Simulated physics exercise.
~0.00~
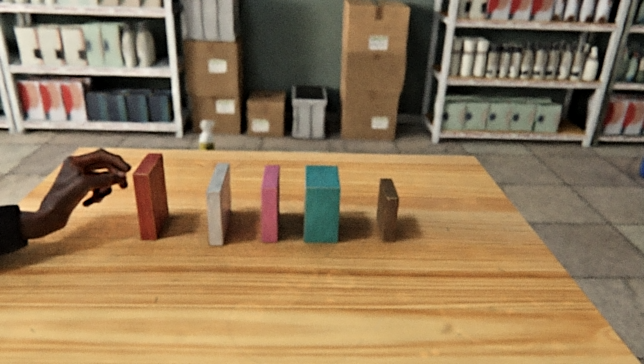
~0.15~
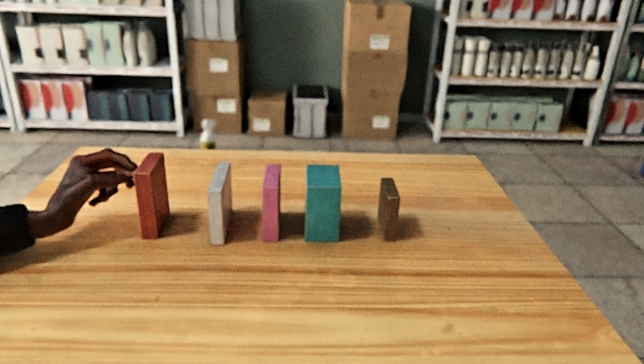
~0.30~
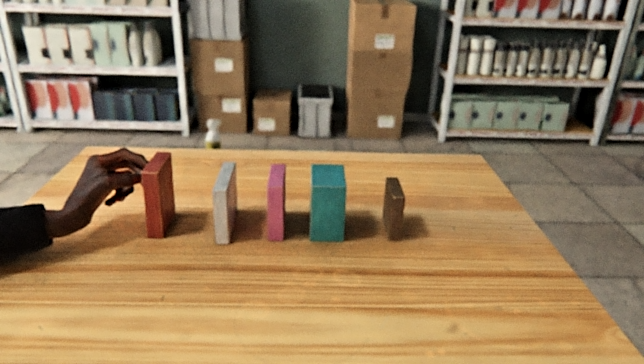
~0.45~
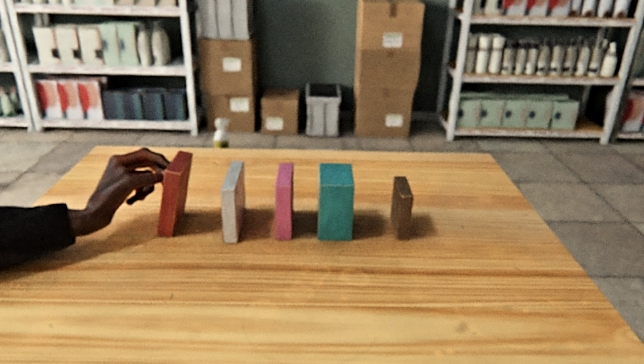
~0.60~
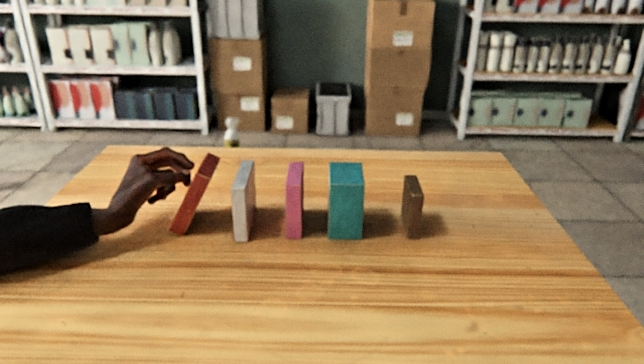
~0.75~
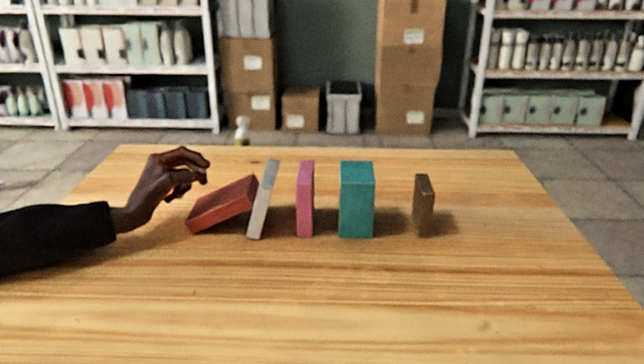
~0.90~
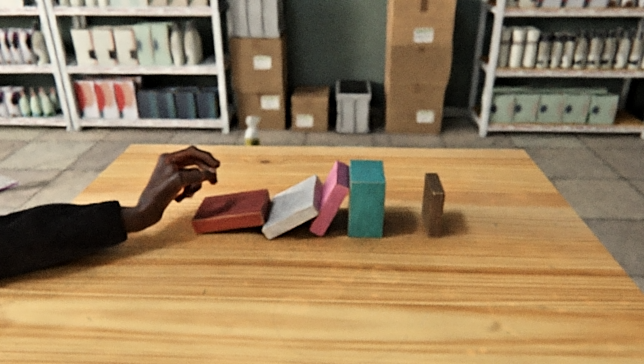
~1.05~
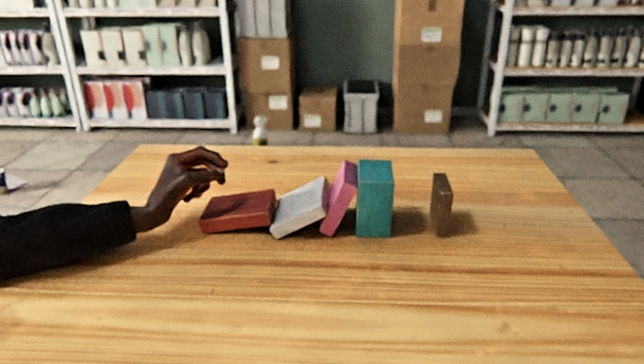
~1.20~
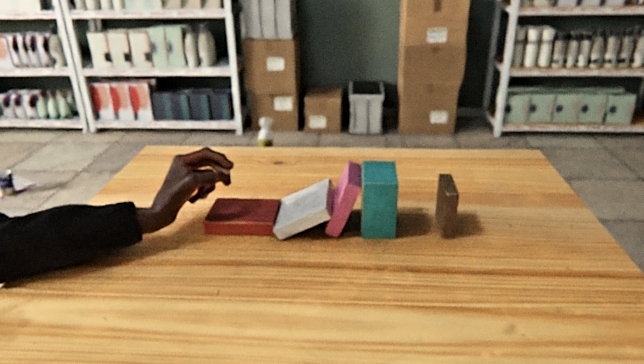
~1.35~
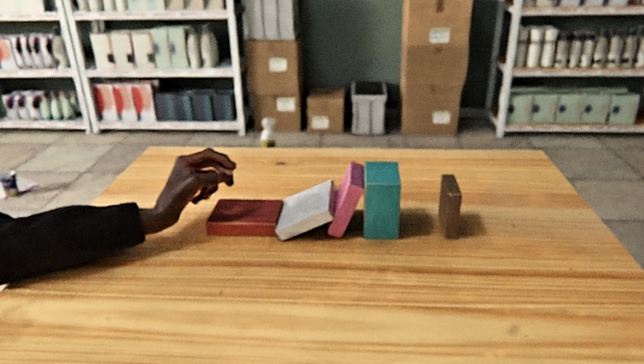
Hand tipping a red board into white and pink ones, which topple rightward until the pink leans on a standing turquoise block.
